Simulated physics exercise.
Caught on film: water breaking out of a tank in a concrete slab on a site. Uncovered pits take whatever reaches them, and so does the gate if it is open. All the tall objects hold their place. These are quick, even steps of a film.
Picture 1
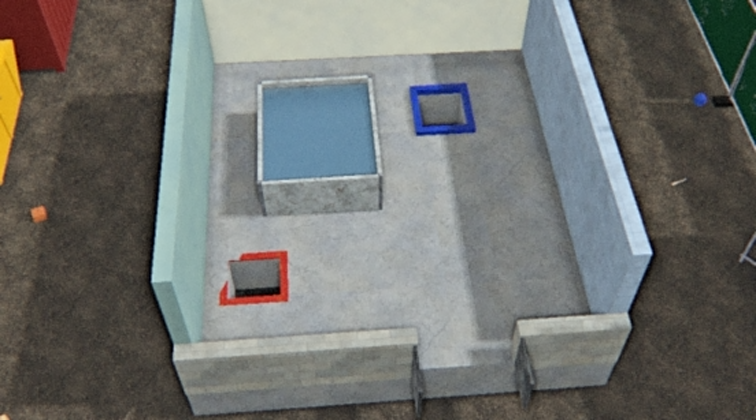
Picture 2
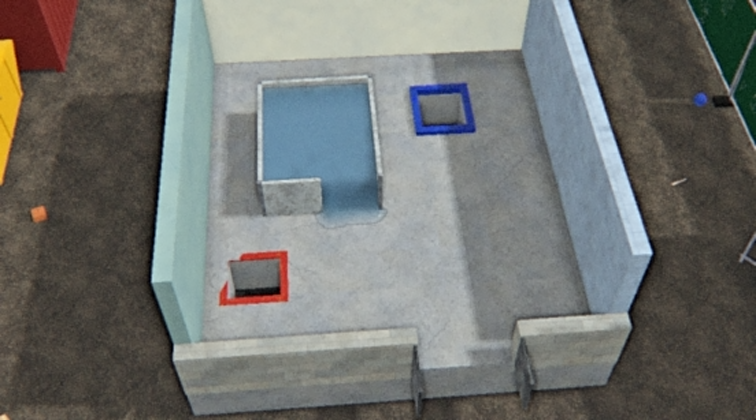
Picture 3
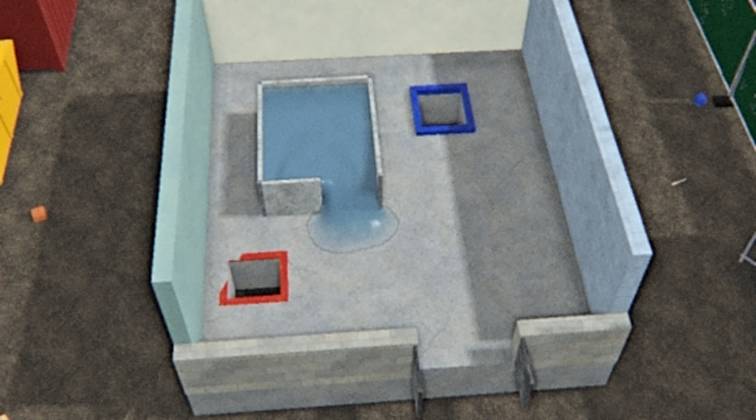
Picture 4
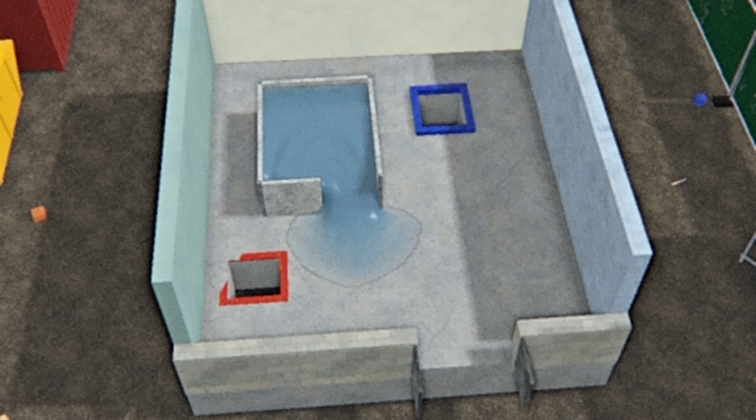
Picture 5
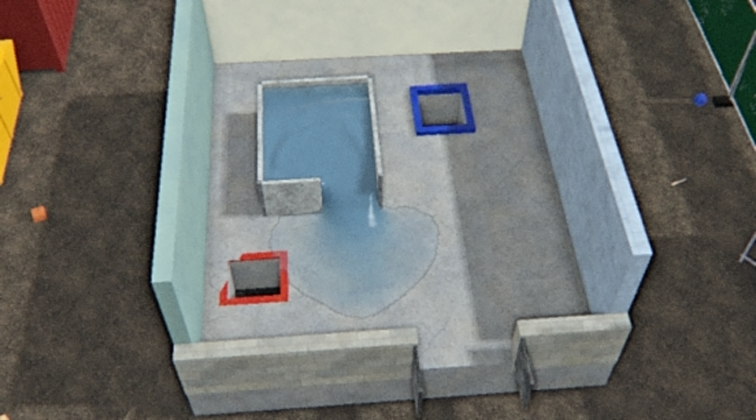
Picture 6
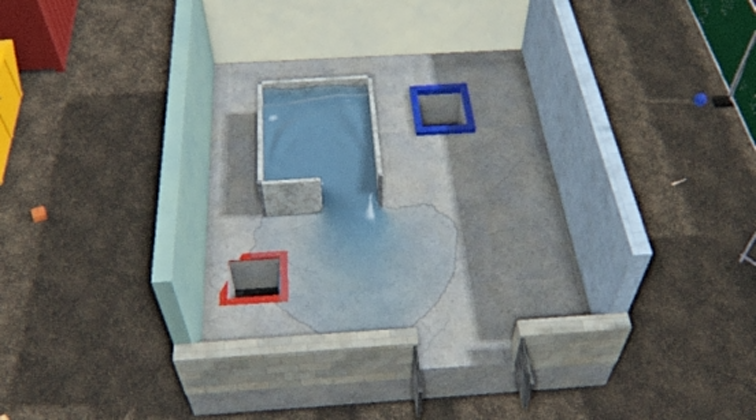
Water pouring through a gap in a raised tank's front wall and spreading across a walled concrete slab, reaching the red-edged opening.
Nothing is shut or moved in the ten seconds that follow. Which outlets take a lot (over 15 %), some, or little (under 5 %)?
In the end: The gate takes more than 15 %; the blue pit takes less than 5 %; the red pit takes more than 15 %.
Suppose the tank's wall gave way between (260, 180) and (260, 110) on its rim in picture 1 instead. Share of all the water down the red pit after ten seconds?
Roughly, in per cent: Red 30.
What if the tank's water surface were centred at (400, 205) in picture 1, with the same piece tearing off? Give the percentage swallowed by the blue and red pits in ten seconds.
Parts in a hundred: Blue 0, red 4.
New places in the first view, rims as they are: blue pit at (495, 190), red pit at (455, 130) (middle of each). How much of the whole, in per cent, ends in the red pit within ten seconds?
Roughly, in per cent: Red 2.
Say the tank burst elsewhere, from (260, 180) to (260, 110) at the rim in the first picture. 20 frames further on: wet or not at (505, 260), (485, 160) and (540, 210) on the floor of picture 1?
As listed: Dry, free of water, not flooded.
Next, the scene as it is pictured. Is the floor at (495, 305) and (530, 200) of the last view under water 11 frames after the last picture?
As listed: Covered, no water.
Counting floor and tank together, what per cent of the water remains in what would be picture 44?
About 68 per cent.
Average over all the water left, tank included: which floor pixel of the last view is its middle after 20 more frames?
At about (347, 229).
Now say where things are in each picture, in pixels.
The first picture shows still water in the water tank at (318, 130).
In the second picture, the front is at (321, 220), out from the gap at (350, 199).
In the third picture, water pours out at (350, 200) and has run to (338, 249).
In the fourth picture, the front is at (344, 281), out from the gap at (350, 200).
In the fifth picture, water pours out at (350, 200) and has run to (374, 310).
In the sixth picture, water pours out at (350, 199) and has run to a hidden place.
A moment on, water covers 30 % of the floor; the gate 1 %, the blue pit 0 %, the red pit 1 %.
Next, water covers 35 % of the floor; the gate 7 %, the blue pit 0 %, the red pit 1 %.
Then, water covers 45 % of the floor; the gate 14 %, the blue pit 0 %, the red pit 4 %.
Later, water covers 75 % of the floor; the gate 21 %, the blue pit 0 %, the red pit 11 %.
In the end, water covers 90 % of the floor; the gate 27 %, the blue pit 0 %, the red pit 18 %.
